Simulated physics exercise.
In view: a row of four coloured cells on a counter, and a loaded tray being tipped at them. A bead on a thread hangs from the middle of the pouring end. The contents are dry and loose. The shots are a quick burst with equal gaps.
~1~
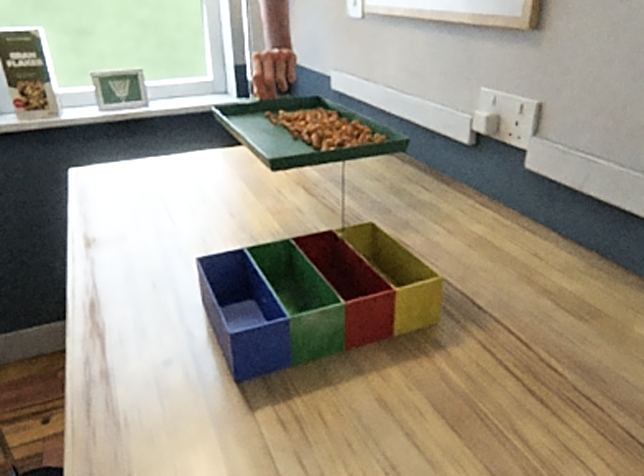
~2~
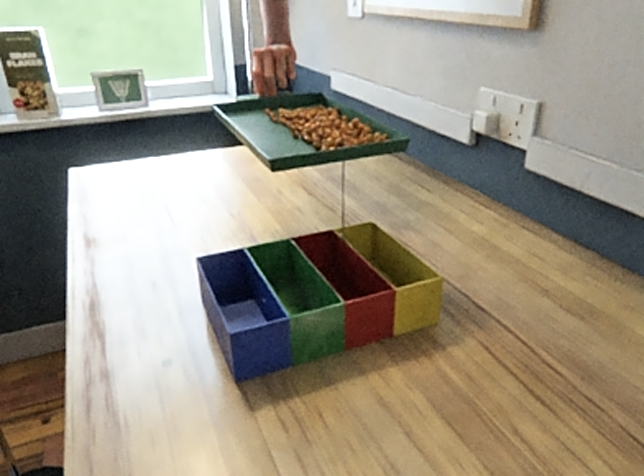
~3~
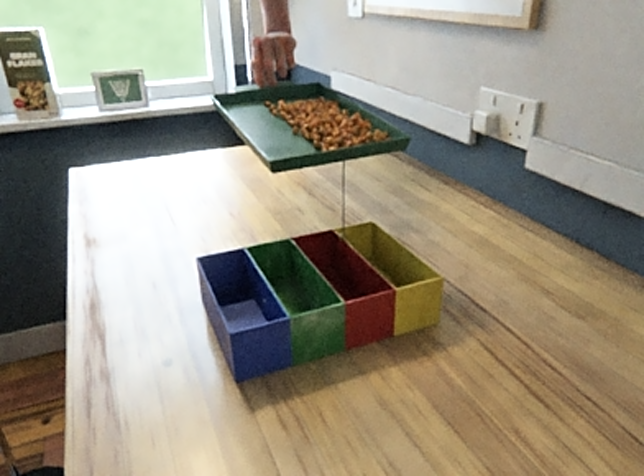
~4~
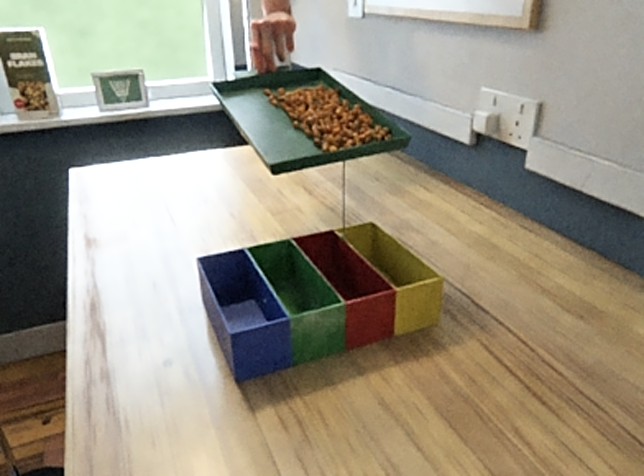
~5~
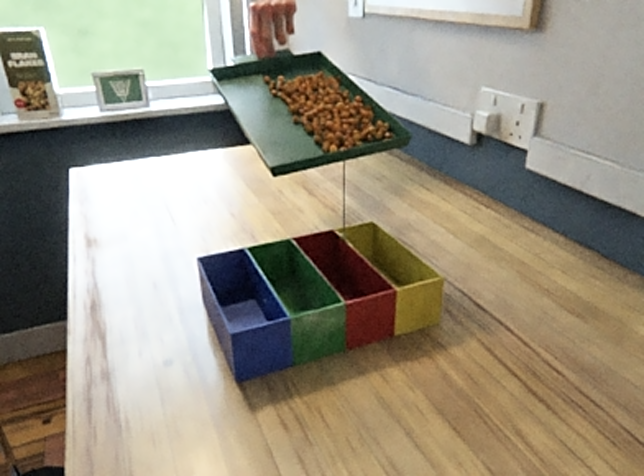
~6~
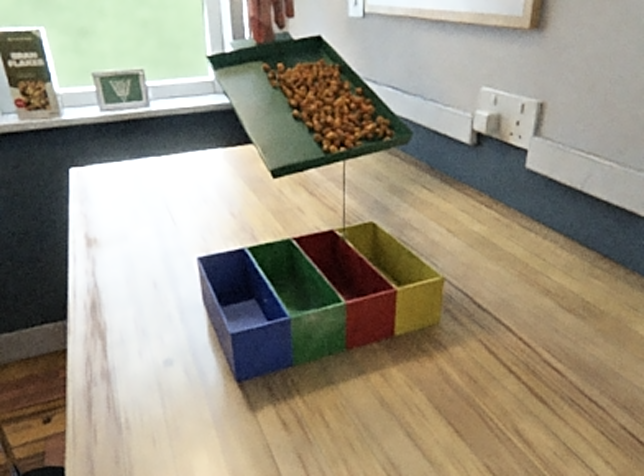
We see a hand holding a green tray of roasted chickpeas above a row of blue, green, red and yellow compartments, a thread hanging beneath it. The hand gradually raises the back, tilting the tray modestly toward us.
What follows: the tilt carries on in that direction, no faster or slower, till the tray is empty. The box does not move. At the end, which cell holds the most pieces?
The green cell gets the most.
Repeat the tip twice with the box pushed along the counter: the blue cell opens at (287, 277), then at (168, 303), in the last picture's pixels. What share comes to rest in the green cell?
In turn 30 and 0 in a hundred.
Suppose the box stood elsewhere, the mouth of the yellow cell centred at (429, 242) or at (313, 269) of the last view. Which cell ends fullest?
One: The blue cell. Two: That yellow cell.
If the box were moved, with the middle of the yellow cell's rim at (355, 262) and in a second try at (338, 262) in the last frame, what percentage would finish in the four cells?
Roughly 90 per cent, and 80 per cent.
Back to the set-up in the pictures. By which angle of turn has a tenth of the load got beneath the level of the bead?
At some 110 degrees.
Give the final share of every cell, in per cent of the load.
In per cent, blue cell 0, green cell 50, red cell 30 and yellow cell 20.
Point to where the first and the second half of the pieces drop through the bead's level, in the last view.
Around (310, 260) and then (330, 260).
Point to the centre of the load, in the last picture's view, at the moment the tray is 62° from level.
At about (322, 129).
Soon, tray tipped steeply; nearly all on the tray; a stray few falling or outside the box.
A while on, tray tipped right over; nearly all on the tray; a small part in the green cell; a stray few in the blue cell; a stray few in the red cell; a stray few falling or outside the box.
Towards the end, tray tipped past a quarter turn; about half in the green cell; about a third in the red cell; a small part in the yellow cell; a stray few in the blue cell; a stray few falling or outside the box.
Finally, tray tipped past a quarter turn; about half in the green cell; about a third in the red cell; a small part in the yellow cell; a stray few in the blue cell; a stray few outside the box.
